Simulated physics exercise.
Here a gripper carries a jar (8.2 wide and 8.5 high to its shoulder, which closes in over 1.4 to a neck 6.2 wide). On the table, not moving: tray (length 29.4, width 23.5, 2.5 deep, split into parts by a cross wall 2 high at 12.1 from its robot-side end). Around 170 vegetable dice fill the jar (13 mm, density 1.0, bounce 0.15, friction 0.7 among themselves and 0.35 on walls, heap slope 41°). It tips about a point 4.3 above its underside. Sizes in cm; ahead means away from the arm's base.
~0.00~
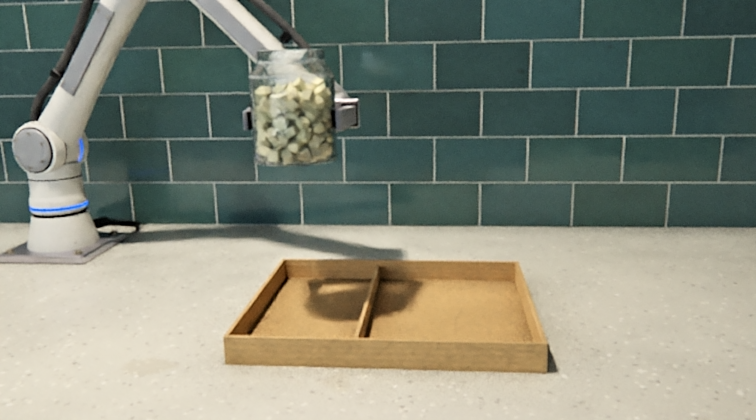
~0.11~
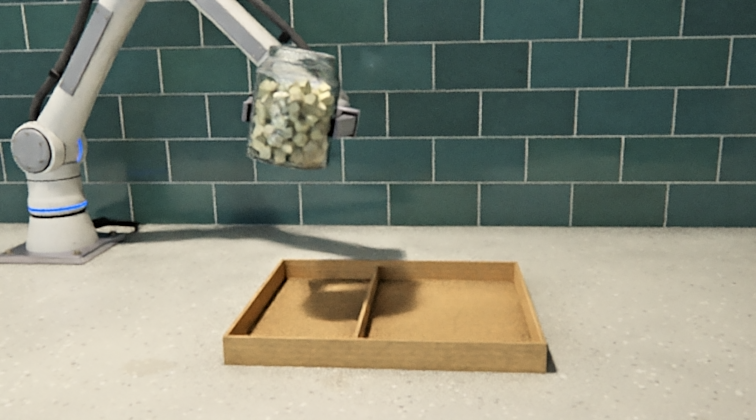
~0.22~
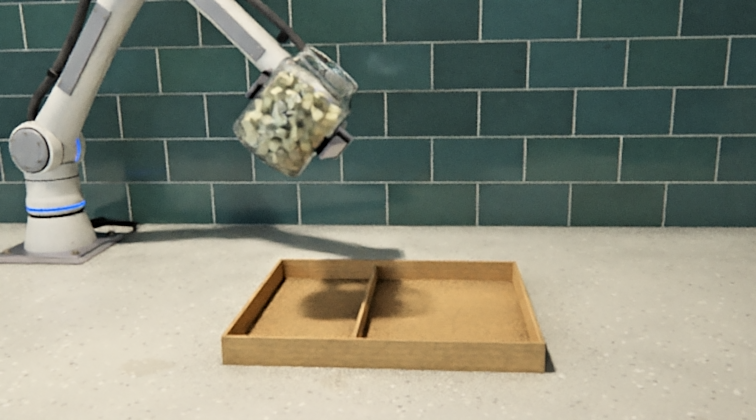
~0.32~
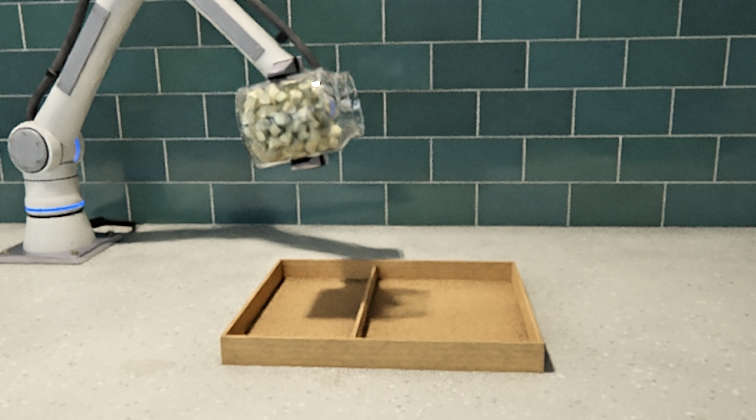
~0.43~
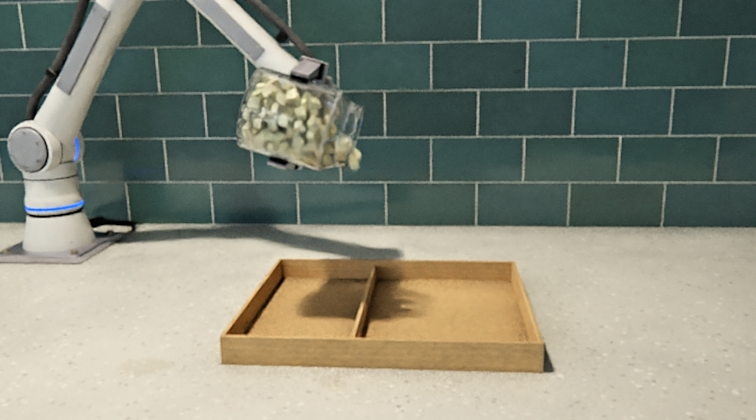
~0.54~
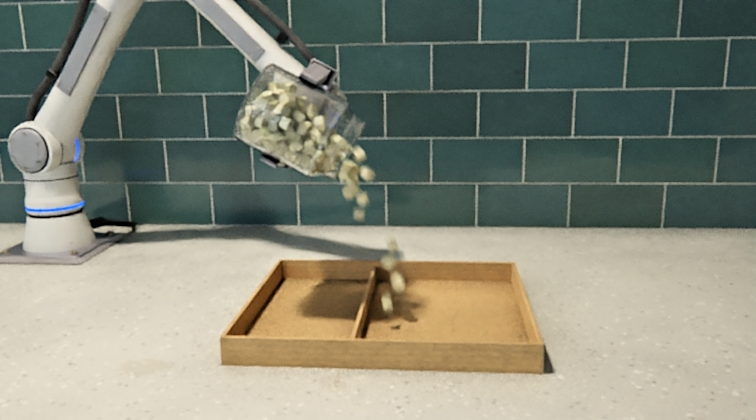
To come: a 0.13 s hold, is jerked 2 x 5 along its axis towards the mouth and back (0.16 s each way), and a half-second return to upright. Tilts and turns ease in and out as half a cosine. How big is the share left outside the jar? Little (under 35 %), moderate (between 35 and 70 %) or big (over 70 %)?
Answer: Moderate; between 35 and 70 % of the vegetable dice finish outside the jar.
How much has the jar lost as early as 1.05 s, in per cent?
Near 30 per cent so far.
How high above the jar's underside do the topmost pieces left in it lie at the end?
Roughly 6.5 cm.
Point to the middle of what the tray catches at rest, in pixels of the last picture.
At about (404, 312).
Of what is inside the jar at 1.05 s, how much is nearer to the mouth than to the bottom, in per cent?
Roughly 55 per cent.
By 1.05 s, tipped 118°, highest piece 24 above the table; 121 in the jar, 41 in the far-side part, 3 in the robot-side part, 3 in flight or on a rim.
By 1.56 s, tipped 60°, highest piece 24 above the table; 92 in the jar, 64 in the far-side part, 12 in the robot-side part.
By 2.01 s, upright, highest piece 25 above the table; 92 in the jar, 64 in the far-side part, 12 in the robot-side part.
By 2.71 s, upright, highest piece 25 above the table; 92 in the jar, 64 in the far-side part, 12 in the robot-side part.
Final count, 92 in the jar, 64 in the far-side part, 12 in the robot-side part. That is 45 % outside the jar.
